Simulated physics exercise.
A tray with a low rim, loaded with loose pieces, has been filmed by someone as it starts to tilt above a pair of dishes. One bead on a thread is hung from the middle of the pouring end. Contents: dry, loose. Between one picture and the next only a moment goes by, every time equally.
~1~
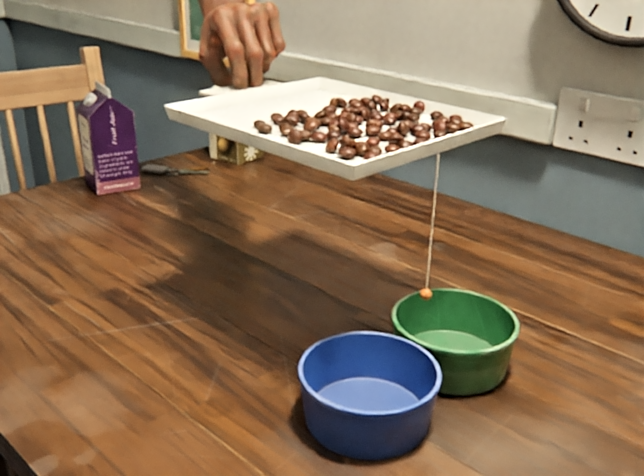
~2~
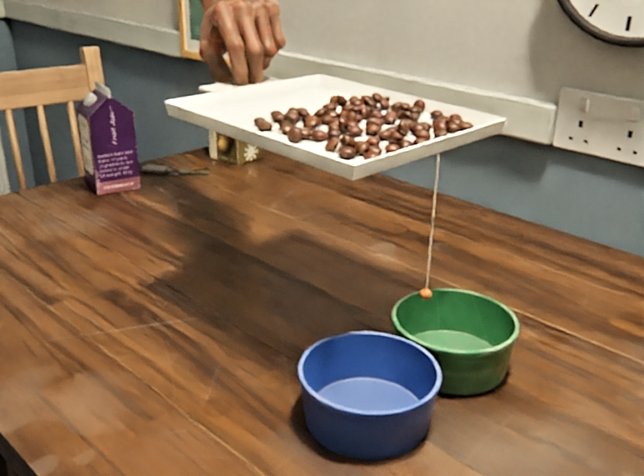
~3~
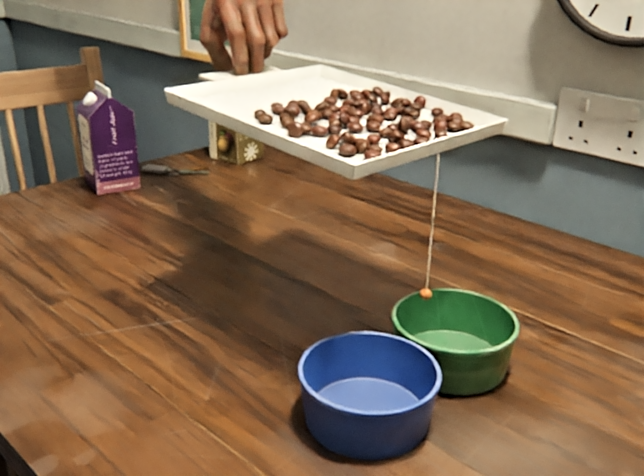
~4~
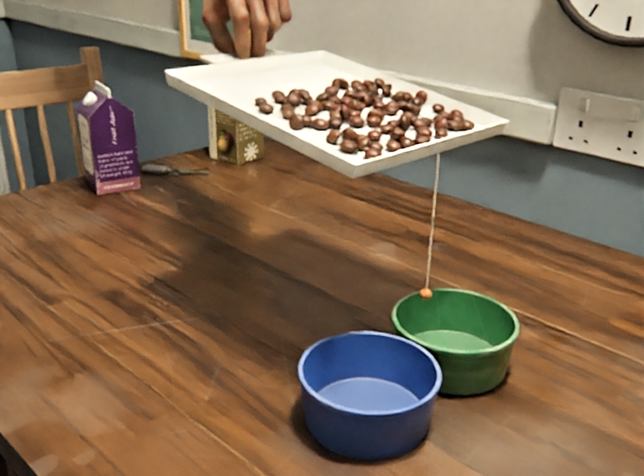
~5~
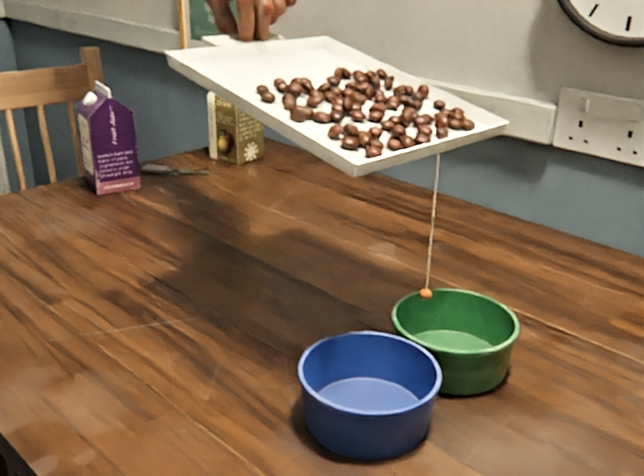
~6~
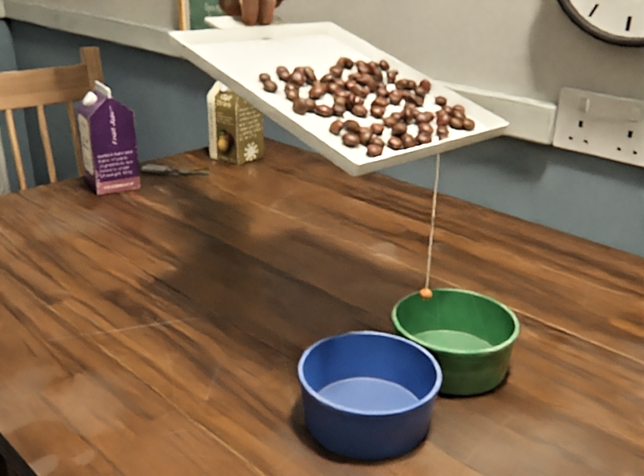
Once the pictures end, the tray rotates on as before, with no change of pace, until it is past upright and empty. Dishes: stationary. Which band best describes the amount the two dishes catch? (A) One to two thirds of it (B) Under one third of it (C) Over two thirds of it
Option A: One to two thirds of it.
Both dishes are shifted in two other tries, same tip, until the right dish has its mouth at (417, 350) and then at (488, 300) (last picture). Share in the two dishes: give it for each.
It would be near 20 per cent first and near 80 per cent second.
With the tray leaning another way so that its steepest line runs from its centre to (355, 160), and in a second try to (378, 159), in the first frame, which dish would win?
In the first case it's the dish to the left, and in the second it's the dish to the left.
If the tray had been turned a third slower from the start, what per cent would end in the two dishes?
That works out at roughly 60 per cent.
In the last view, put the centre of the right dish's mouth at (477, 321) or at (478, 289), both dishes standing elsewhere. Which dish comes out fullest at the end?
The one on the right side, and then the one on the right side.
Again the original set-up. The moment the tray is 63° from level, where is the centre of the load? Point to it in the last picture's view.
I'd put the middle close to (442, 113).
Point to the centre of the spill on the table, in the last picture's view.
I'd mark it at about (563, 361).
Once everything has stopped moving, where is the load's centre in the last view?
I'd place the middle at about (492, 364).
Soon after the last picture, tray tipped steeply; nearly all on the tray; a stray few in the air.
A little later, tray tipped past a quarter turn; a small part on the tray; a small part in the left dish; about a quarter in the right dish; about a third outside both; about a quarter in the air.
Later still, tray tipped past a quarter turn; a small part in the left dish; about a third in the right dish; about half outside both.
At rest, tray tipped past a quarter turn; a small part in the left dish; about a third in the right dish; about half outside both.
